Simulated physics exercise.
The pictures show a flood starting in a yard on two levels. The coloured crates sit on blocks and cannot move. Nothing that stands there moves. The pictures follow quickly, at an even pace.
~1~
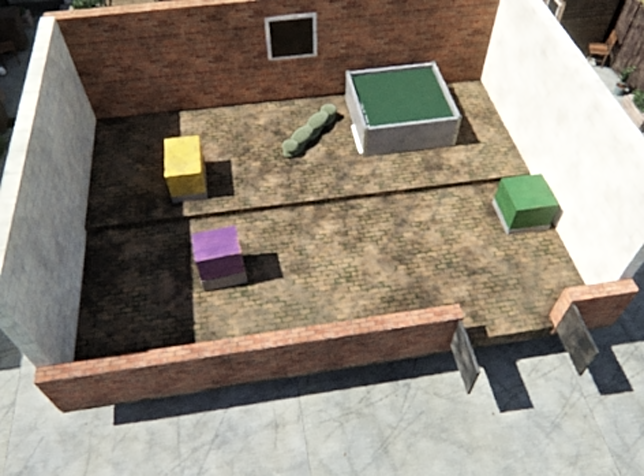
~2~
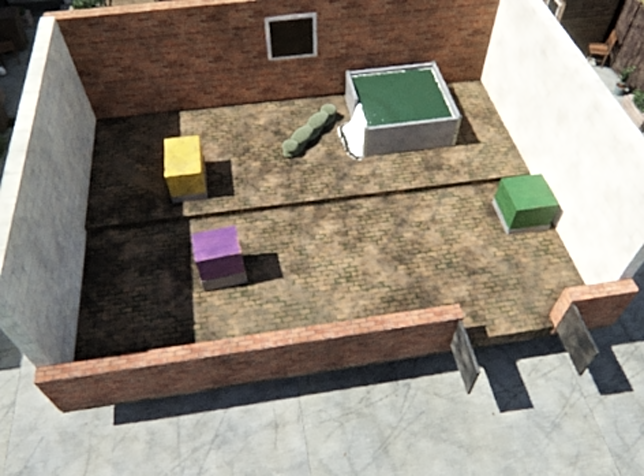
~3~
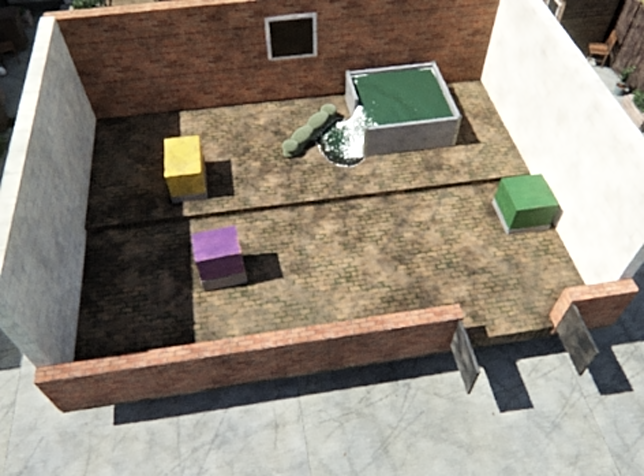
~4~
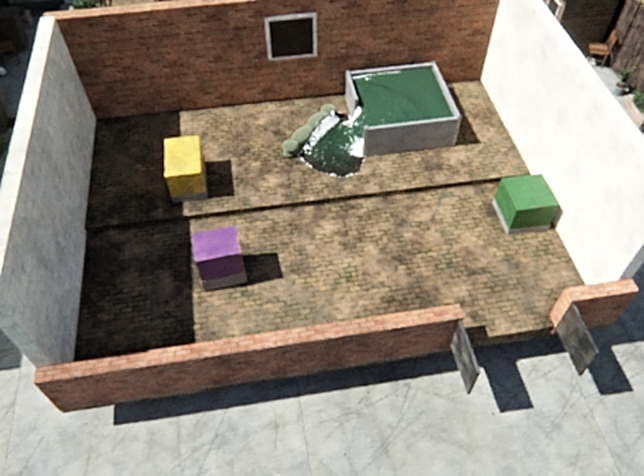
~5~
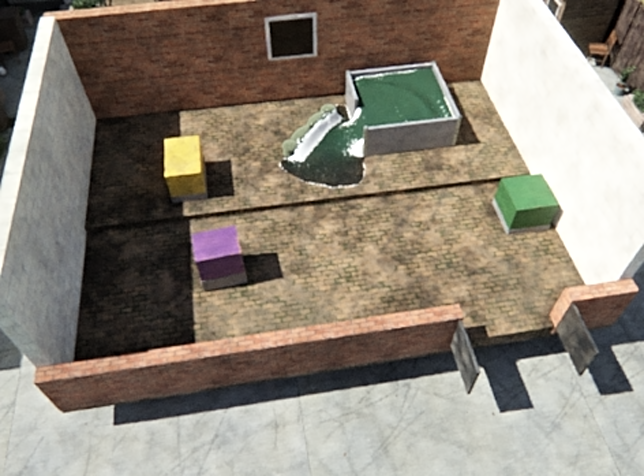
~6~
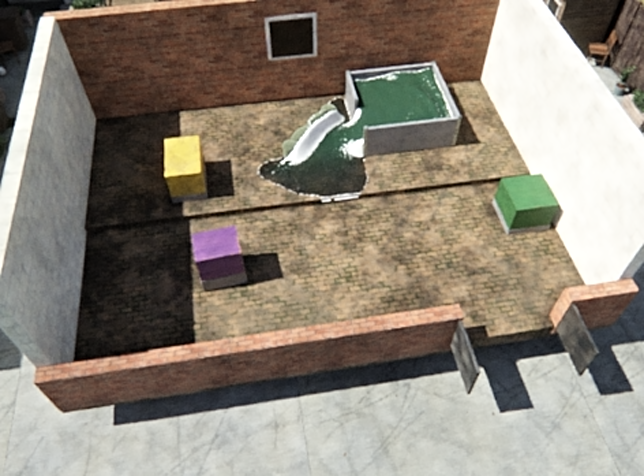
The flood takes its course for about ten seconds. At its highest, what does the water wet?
In the end: The purple crate stays dry; the yellow crate stays dry; the green crate stays dry.
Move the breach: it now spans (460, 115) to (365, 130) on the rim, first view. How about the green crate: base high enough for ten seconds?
Green ends up wet.
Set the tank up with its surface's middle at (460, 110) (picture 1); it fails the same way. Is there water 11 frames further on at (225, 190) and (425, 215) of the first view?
One after the other: Flooded, clear.
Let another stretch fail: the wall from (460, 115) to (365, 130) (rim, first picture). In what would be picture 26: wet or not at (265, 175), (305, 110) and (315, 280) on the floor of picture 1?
In that order: Dry, free of water, wet.
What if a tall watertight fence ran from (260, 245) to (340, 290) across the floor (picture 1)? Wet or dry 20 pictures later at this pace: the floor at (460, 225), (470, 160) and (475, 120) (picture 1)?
In turn: No water, no water, no water.
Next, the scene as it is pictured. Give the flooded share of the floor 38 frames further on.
Close to 60 %.
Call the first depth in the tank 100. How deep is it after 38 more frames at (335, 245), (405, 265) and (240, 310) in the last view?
About 4, 2 and 4 per cent.
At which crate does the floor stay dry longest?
Last comes the crate marked green.
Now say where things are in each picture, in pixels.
Still water in the water tank at (401, 97), in the first frame.
Water pours out at (361, 131) and has run to (346, 126), in the second frame.
Water pours out at (361, 133) and has run to (319, 137), in the third frame.
Water pours out at (361, 133) and has run to (303, 155), in the fourth frame.
Water pours out at (361, 133) and has run to (286, 166), in the fifth frame.
The front is at (266, 175), out from the gap at (361, 133), in the sixth frame.
A moment on, water covers 15 % of the floor; the purple crate not reached, the yellow crate water round its plinth, the green crate not reached.
Next, water covers 30 % of the floor; the purple crate water round its plinth, the yellow crate water round its plinth, the green crate not reached.
Then, water covers 45 % of the floor; the purple crate water round its plinth, the yellow crate water round its plinth, the green crate not reached.
Later, water covers 60 % of the floor; the purple crate water round its plinth, the yellow crate water round its plinth, the green crate not reached.
In the end, water covers 70 % of the floor; the purple crate stayed above the water, the yellow crate stayed above the water, the green crate stayed above the water.
